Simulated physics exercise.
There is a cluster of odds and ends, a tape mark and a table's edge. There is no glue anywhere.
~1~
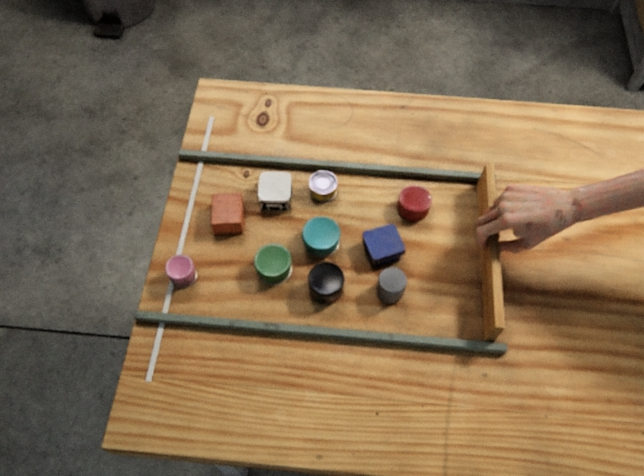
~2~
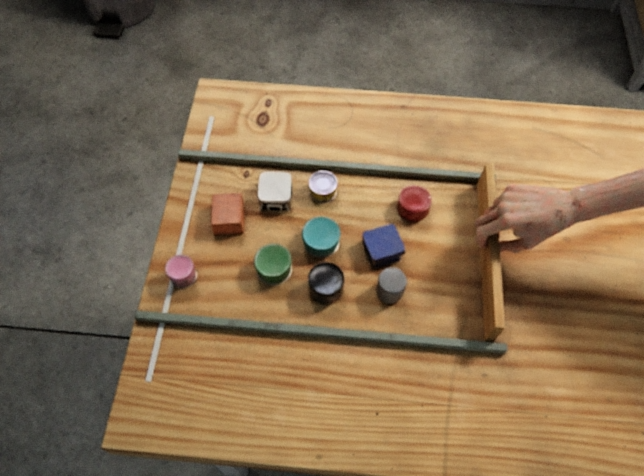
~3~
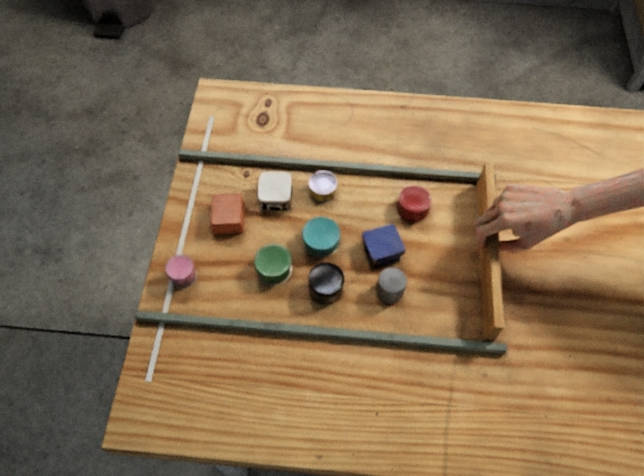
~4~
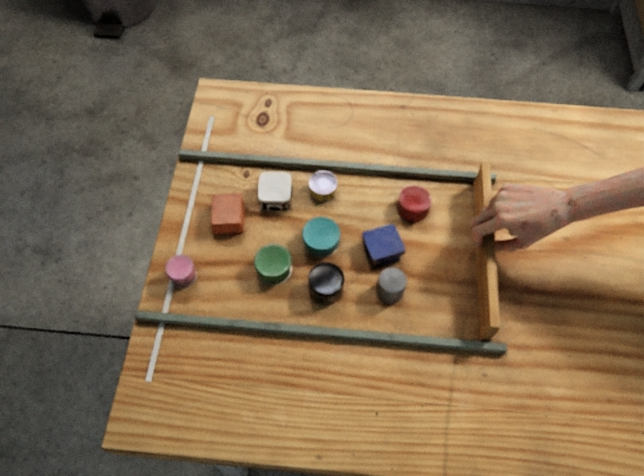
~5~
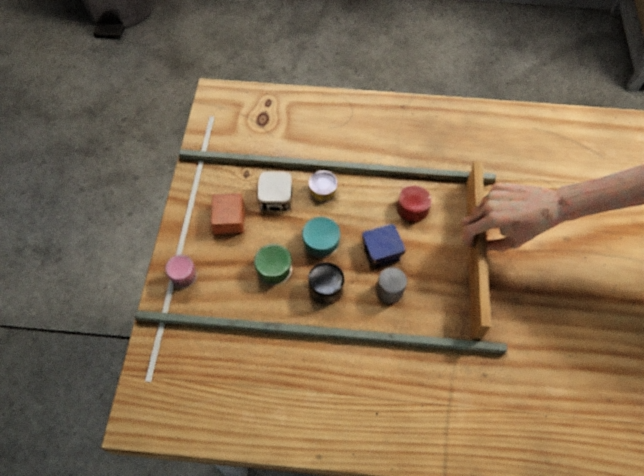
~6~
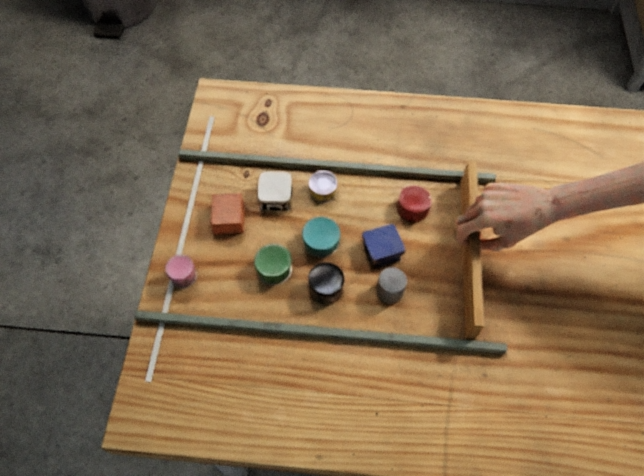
In the video, a hand holds a wooden board at the right end of two rails on a table, beside scattered small containers and blocks, then slides it slightly left while the objects stay still.
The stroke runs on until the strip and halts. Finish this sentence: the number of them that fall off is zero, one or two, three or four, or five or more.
The number of them that fall off is five or more.
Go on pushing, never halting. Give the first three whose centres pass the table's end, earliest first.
They are the orange block, then the turquoise tin, then the white case.
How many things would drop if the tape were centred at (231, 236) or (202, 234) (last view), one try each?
It comes to 1, then 3.
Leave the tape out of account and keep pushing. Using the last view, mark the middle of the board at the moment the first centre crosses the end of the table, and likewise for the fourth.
At (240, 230) for the first, at (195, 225) for the fourth.
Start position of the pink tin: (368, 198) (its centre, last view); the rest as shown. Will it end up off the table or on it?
Here the pink tin goes off.
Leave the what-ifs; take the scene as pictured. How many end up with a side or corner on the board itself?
In contact: 5.
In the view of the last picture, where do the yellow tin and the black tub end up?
(185, 166), and the other (148, 293).
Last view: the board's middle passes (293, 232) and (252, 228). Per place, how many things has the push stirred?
One spot: 9. Other spot: 9.
A little later, none off yet; pink tin at rest near (182, 272); orange block at rest near (228, 214); white case at rest near (275, 192).
When it is over, the number that fall off is five or more; down, turquoise tin, green pot, white case, orange block and pink tin.
